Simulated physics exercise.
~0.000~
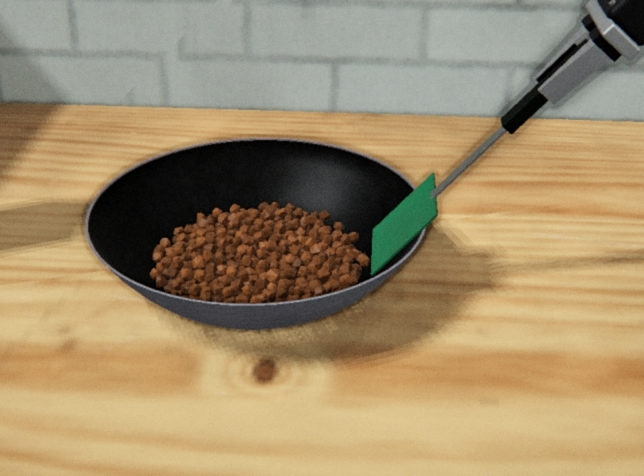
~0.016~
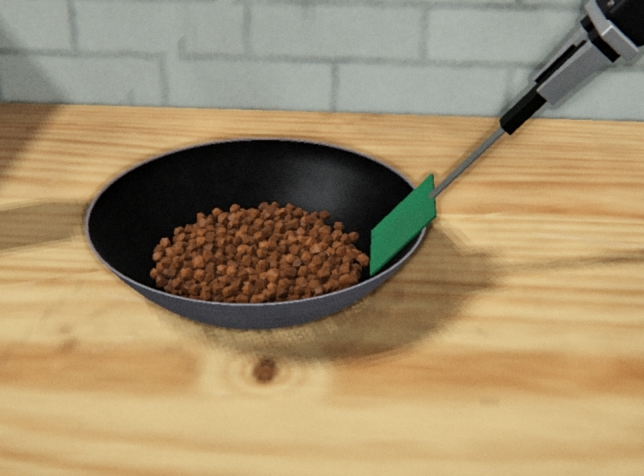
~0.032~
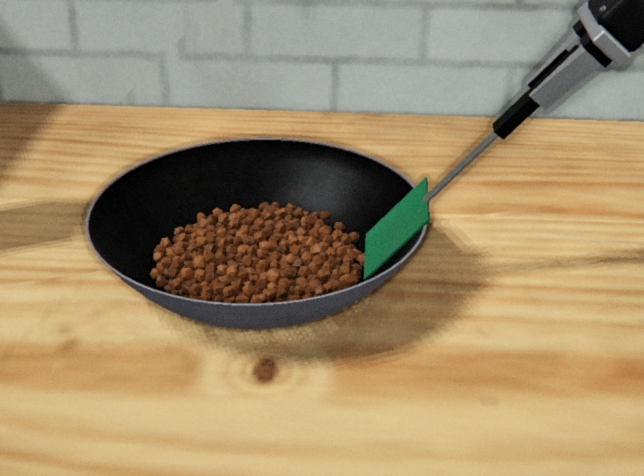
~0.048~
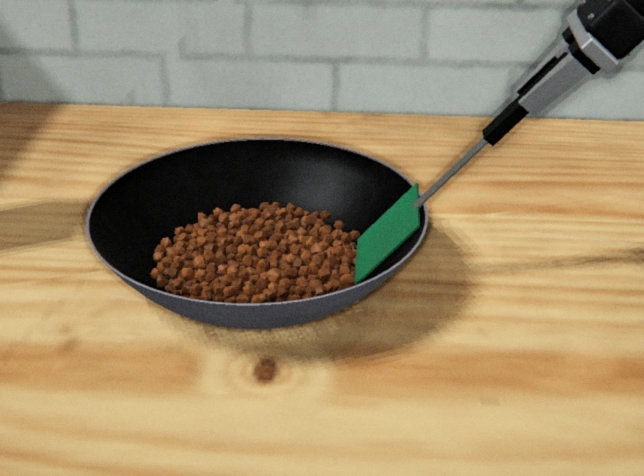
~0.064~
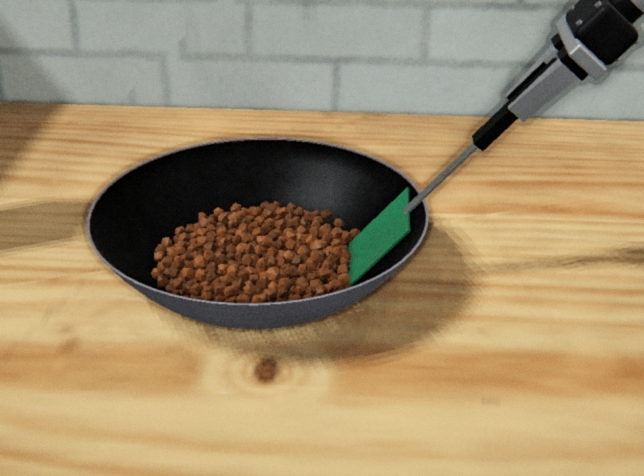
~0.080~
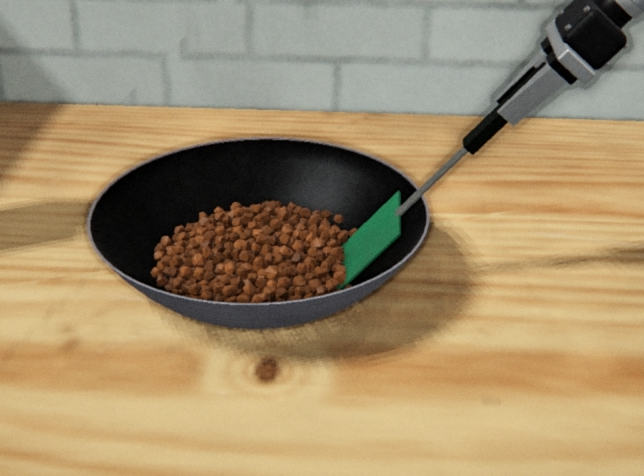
On a wooden table top before a pale brick wall, a dark wok holds a heap of small brown balls, with a robot arm's green spatula at its right side. The spatula stays almost still at first, then slides slowly left into the heap's right edge, nudging the nearest balls slightly left.
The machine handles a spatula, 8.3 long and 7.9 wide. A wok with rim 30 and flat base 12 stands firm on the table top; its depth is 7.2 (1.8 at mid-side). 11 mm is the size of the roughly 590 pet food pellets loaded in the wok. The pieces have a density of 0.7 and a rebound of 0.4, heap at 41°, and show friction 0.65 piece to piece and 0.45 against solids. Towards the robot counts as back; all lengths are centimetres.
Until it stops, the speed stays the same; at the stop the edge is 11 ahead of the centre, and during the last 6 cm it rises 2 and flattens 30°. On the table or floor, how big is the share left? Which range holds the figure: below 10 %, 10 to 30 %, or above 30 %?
The figure lies within 10 to 30 %.
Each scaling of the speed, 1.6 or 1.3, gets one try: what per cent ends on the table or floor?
First try around 30 %, second try around 30 %.
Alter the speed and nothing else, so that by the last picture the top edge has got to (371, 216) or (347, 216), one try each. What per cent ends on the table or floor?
35 % and 40 %.
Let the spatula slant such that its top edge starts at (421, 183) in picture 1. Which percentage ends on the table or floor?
Roughly 25%.
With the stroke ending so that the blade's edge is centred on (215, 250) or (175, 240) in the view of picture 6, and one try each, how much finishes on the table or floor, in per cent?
Some 0 and 5 per cent.
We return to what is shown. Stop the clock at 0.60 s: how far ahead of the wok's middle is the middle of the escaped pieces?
I'd put it at some 20 centimetres.
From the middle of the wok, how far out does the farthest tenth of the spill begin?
30 cm.
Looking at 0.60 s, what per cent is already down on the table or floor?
That would be near 20 per cent, give or take.
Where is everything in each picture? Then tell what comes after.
In the first frame, spatula top edge at (436, 193), sloping 50°; upper third of the load around (263, 253), from x 155 to 365, top at y 205; 586 in the wok.
In the second frame, spatula top edge at (434, 194), sloping 50°; upper third of the load around (264, 253), from x 155 to 365, top at y 205.
In the third frame, spatula top edge at (428, 198), sloping 50°; upper third of the load around (264, 252), from x 155 to 365, top at y 205.
In the fourth frame, spatula top edge at (418, 204), sloping 50°; upper third of the load around (264, 252), from x 155 to 360, top at y 205.
In the fifth frame, spatula top edge at (409, 208), sloping 50°; upper third of the load around (264, 251), from x 155 to 360, top at y 205.
In the sixth frame, spatula top edge at (400, 212), sloping 50°; upper third of the load around (262, 247), from x 155 to 360, top at y 205; 586 in the wok.
After 0.21 s, sloping 50°, highest piece 5 above the table; 586 in the wok.
After 0.33 s, sloping 43°, highest piece 8 above the table; 586 in the wok.
After 0.60 s, sloping 20°, highest piece 8 above the table; 461 in the wok, 103 on the table or floor, 22 on the blade or in flight.
After 1.65 s, sloping 20°, highest piece 8 above the table; 459 in the wok, 127 on the table or floor.
At rest, 459 in the wok, 127 on the table or floor. That is 22 % on the table or floor.
